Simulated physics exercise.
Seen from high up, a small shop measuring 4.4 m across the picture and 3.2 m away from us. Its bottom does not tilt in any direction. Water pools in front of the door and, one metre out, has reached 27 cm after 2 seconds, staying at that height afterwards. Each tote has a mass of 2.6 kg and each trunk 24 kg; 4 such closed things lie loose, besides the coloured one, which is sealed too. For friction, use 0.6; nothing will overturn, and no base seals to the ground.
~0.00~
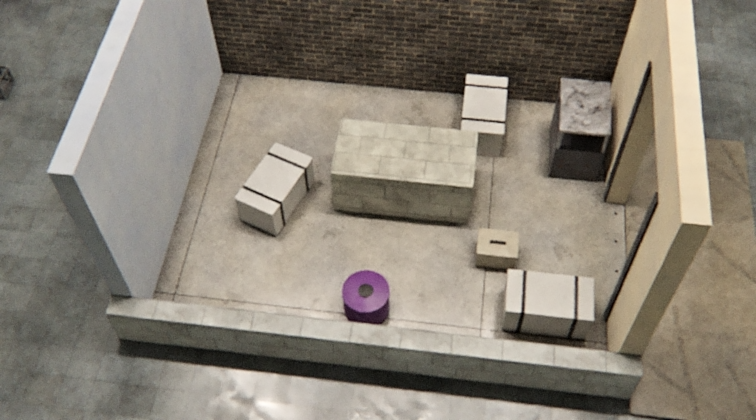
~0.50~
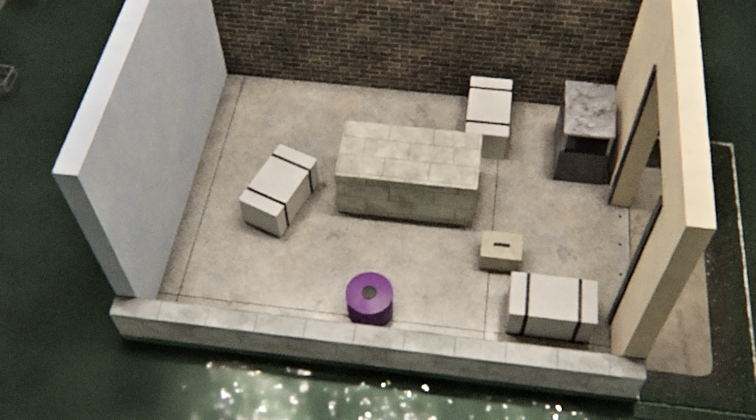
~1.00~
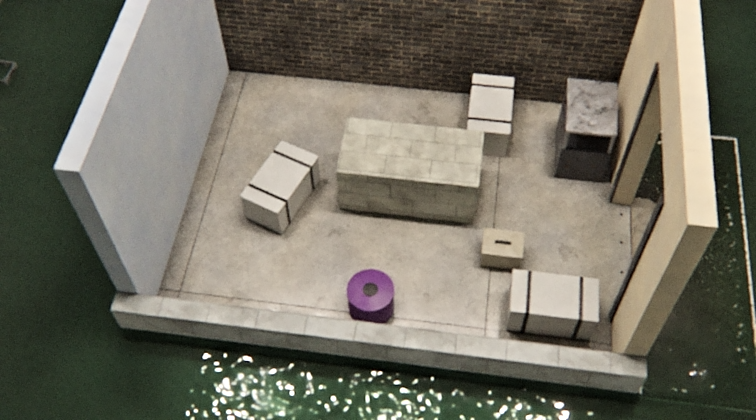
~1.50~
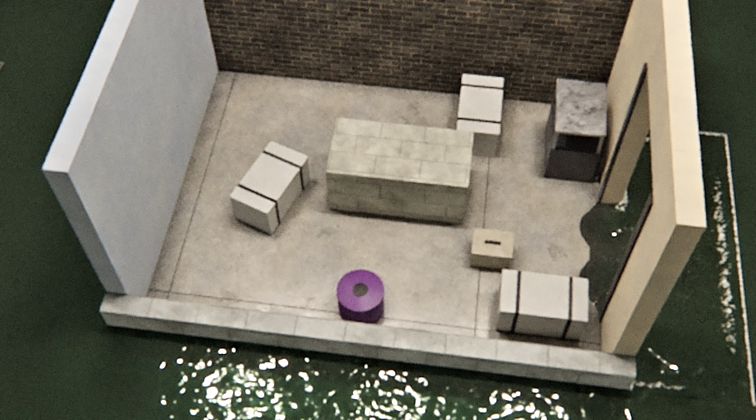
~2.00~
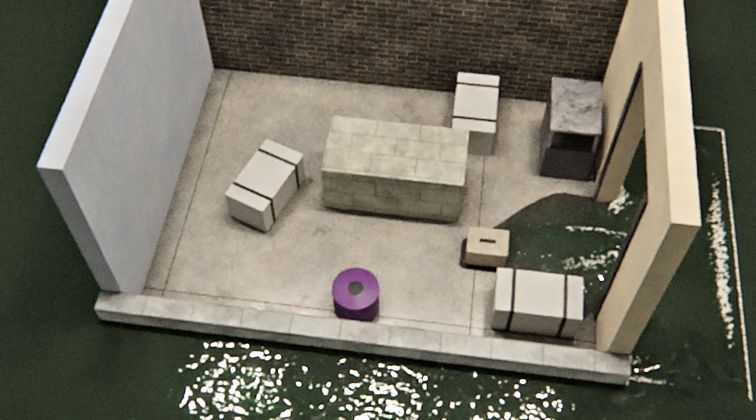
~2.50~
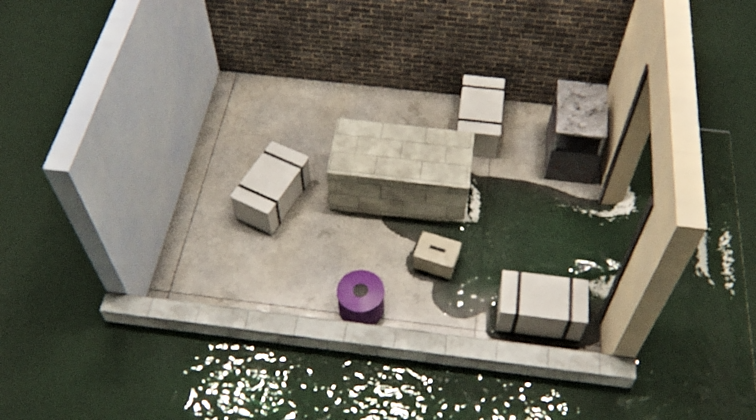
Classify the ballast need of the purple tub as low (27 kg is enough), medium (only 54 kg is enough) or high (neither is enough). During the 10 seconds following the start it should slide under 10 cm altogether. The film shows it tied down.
Medium.
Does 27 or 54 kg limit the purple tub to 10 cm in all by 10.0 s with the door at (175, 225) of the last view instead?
With that change, the big one is needed.
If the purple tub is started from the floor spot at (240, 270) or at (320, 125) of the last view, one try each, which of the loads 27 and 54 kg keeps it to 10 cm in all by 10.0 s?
In that order: Just the heavier works; just the heavier works.
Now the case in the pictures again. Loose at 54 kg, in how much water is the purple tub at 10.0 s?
Something like 19 centimetres.
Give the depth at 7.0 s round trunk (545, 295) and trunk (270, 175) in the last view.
Depths: Near 12 cm, then near 10 cm.
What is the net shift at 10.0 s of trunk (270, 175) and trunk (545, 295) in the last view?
First 40 cm, then 80 cm.
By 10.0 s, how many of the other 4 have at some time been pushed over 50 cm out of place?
The count comes to 4.
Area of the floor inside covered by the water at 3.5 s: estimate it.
My estimate is roughly 6.5 m2.
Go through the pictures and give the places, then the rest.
The purple tub at (366, 291) rests on the ground; 0.0 m2 under water; 0 of 5 have shifted, in the first frame.
The purple tub at (369, 293) rests on the ground; 0.0 m2 under water; 0 of 5 have shifted, in the second frame.
The purple tub at (370, 290), on the bottom; water covers 0.0 m2; 0 of 5 have shifted, in the third frame.
The purple tub at (360, 290), on the bottom; water covers 0.1 m2; 0 of 5 have shifted, in the fourth frame.
The purple tub at (356, 288), on the bottom; water covers 1.0 m2; 0 of 5 have shifted, in the fifth frame.
The purple tub at (361, 291), on the bottom; 2.3 m2 under water; 1 of 5 have shifted, in the sixth frame.
After 3.5 s the purple tub would be 0 cm from its start with 27 kg and 0 cm from its start with 54 kg; 6 cm of water round it then.
After 4.5 s the purple tub would be 7 cm from its start with 27 kg and 0 cm from its start with 54 kg; 9 cm of water round it then.
After 7.0 s the purple tub would be 67 cm from its start with 27 kg and 0 cm from its start with 54 kg; 13 cm of water round it then.
After 10.0 s the purple tub would be 172 cm from its start with 27 kg and 0 cm from its start with 54 kg; 19 cm of water round it then.
